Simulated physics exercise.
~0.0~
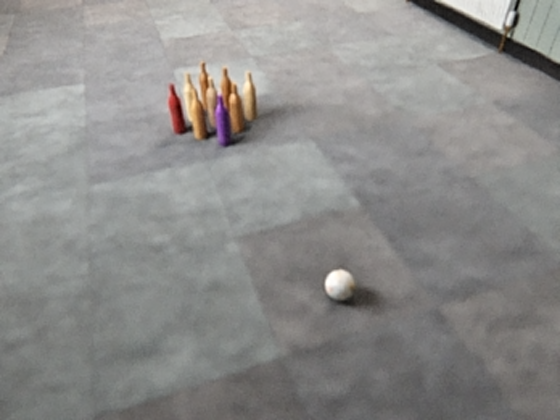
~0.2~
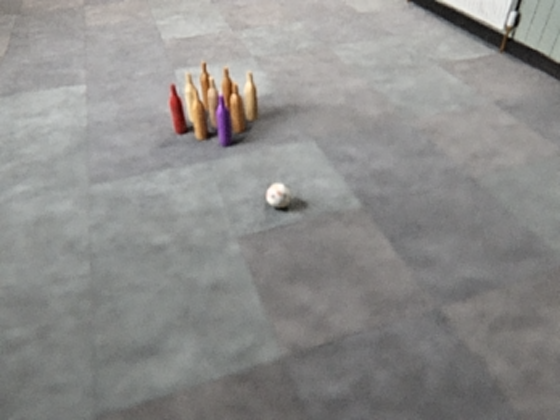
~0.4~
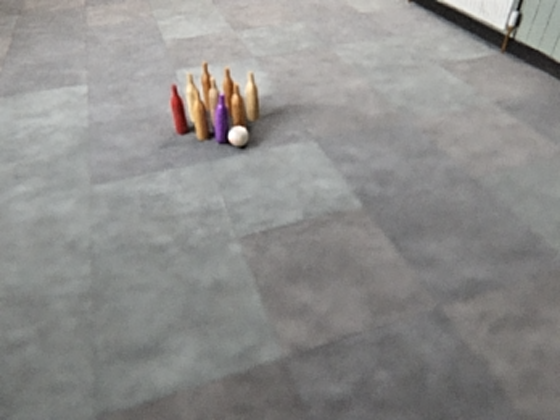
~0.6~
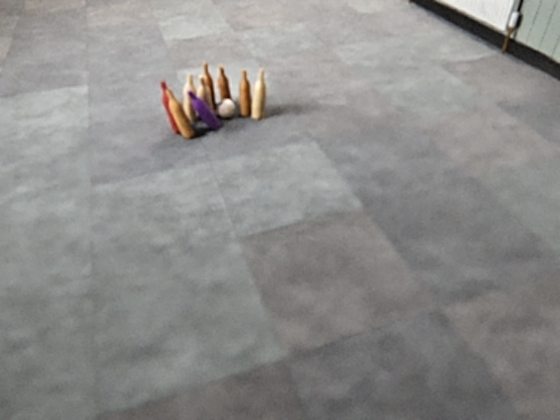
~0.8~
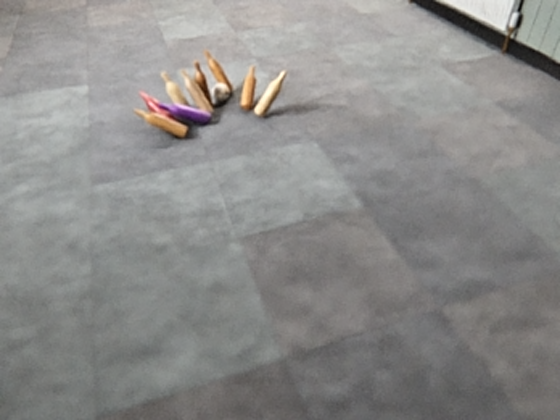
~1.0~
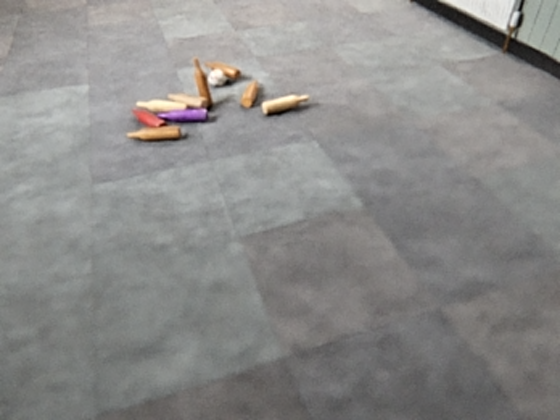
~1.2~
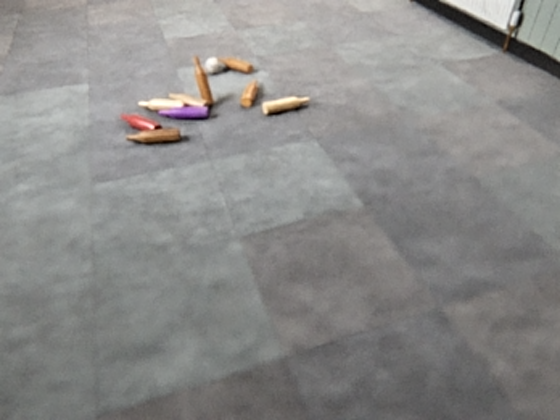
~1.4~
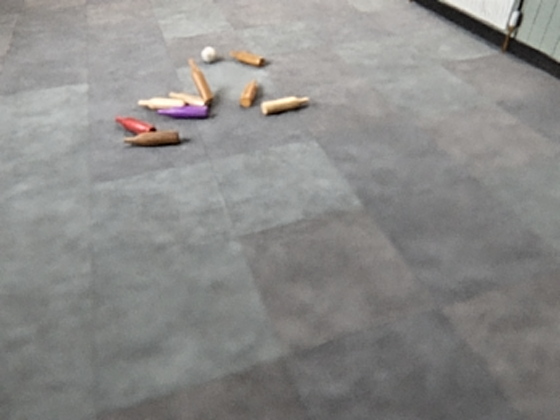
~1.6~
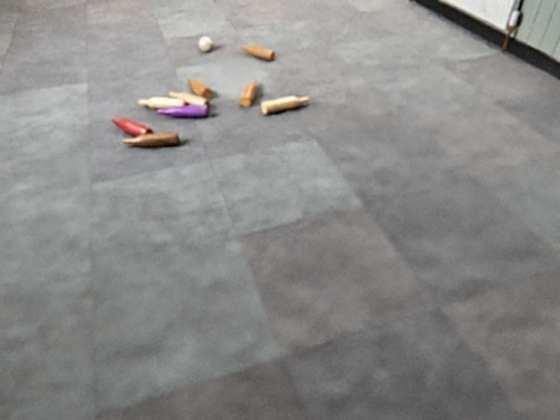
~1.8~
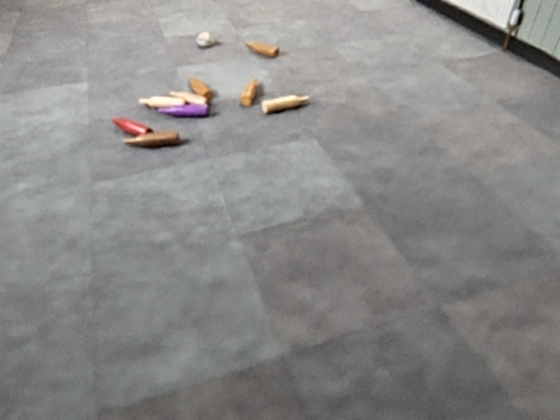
On a grey tiled floor, a small white ball rolls away from the viewer, drifting left, into a tight cluster of wooden skittles, including a red one and a purple one. The skittles topple and scatter until all lie flat, while the ball rolls on beyond them.
